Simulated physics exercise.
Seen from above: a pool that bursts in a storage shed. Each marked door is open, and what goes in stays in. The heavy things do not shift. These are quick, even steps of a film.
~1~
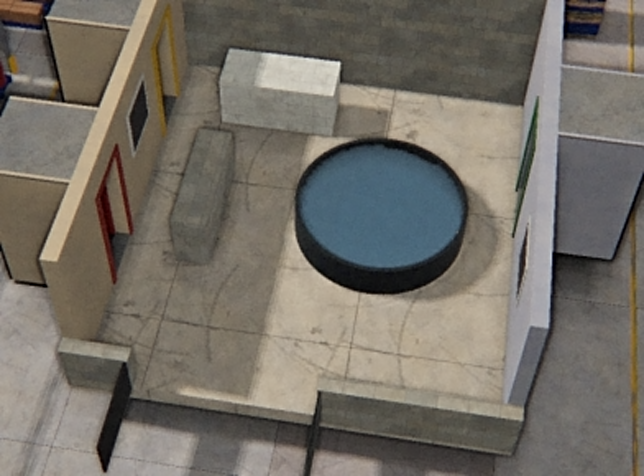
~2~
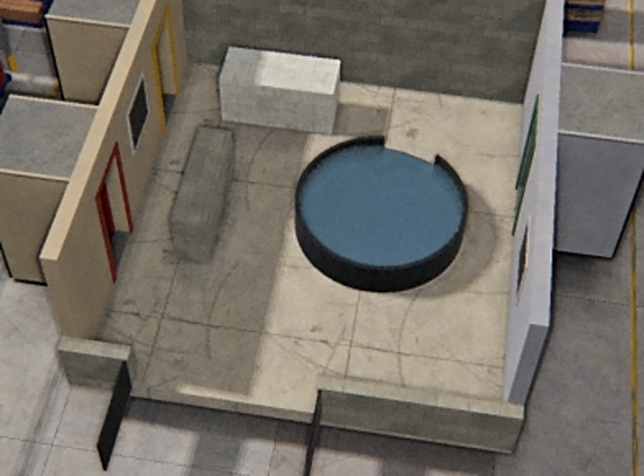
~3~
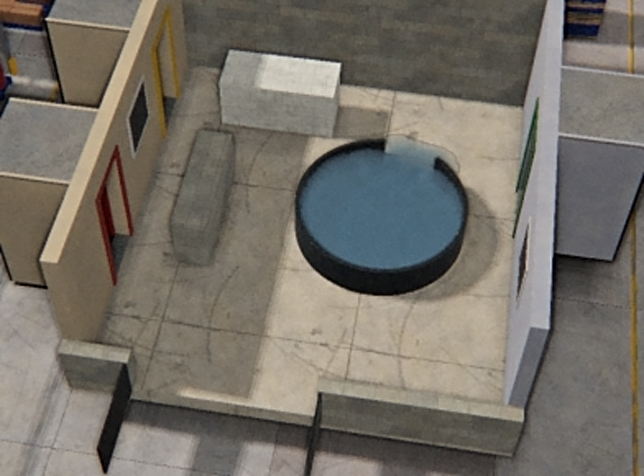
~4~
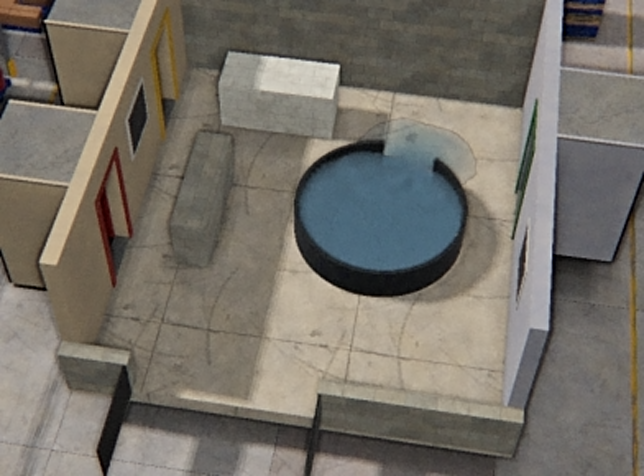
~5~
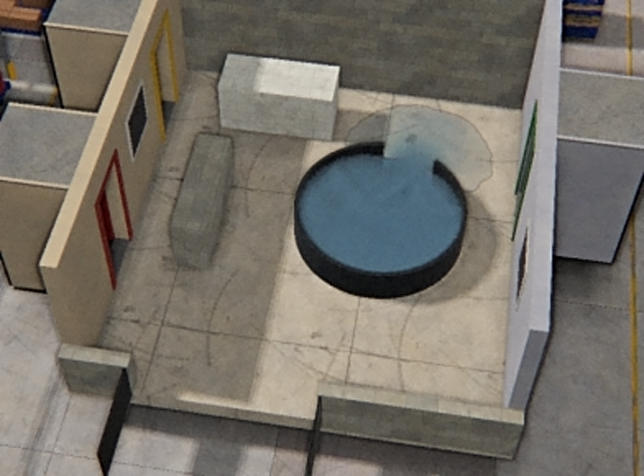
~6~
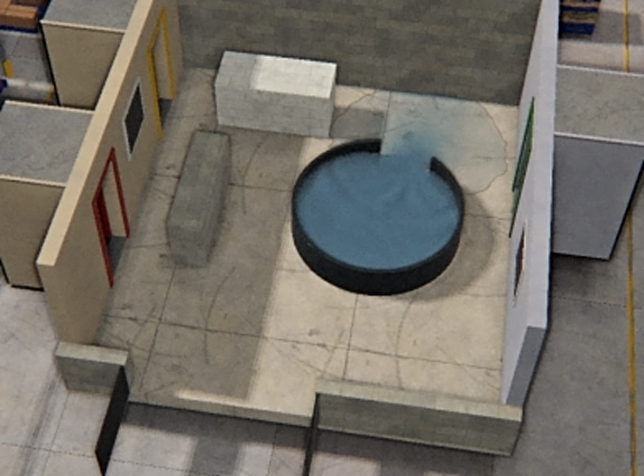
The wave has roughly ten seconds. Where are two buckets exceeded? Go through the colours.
In the end: The green door holds within the limit; the yellow door floods; the red door holds within the limit.
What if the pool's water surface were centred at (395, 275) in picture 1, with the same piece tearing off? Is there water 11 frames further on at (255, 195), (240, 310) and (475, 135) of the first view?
In that order: Not flooded, dry, under water.
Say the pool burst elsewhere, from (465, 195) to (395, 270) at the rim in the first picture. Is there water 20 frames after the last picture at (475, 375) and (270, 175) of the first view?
In that order: Under water, clear.
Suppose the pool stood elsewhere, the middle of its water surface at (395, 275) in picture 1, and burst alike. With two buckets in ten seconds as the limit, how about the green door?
In short: Green door passes that mark.
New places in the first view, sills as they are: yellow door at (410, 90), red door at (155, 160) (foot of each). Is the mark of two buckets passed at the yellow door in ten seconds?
In short: The yellow door floods.
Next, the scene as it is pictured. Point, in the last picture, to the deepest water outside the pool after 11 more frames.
Around (471, 103).
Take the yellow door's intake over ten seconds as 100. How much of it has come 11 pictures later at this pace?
Close to 0 %.
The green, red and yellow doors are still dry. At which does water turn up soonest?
I say the door marked green.
A moment on, water covers 15 % of the floor; the green door not reached, the yellow door not reached, the red door not reached.
Next, water covers 20 % of the floor; the green door wet at the sill, nothing in, the yellow door not reached, the red door not reached.
Then, water covers 30 % of the floor; the green door wet at the sill, nothing in, the yellow door wet at the sill, nothing in, the red door not reached.
Later, water covers 60 % of the floor; the green door wet at the sill, nothing in, the yellow door under two buckets in, the red door wet at the sill, nothing in.
In the end, water covers 95 % of the floor; the green door wet at the sill, nothing in, the yellow door over two buckets in, the red door wet at the sill, nothing in.
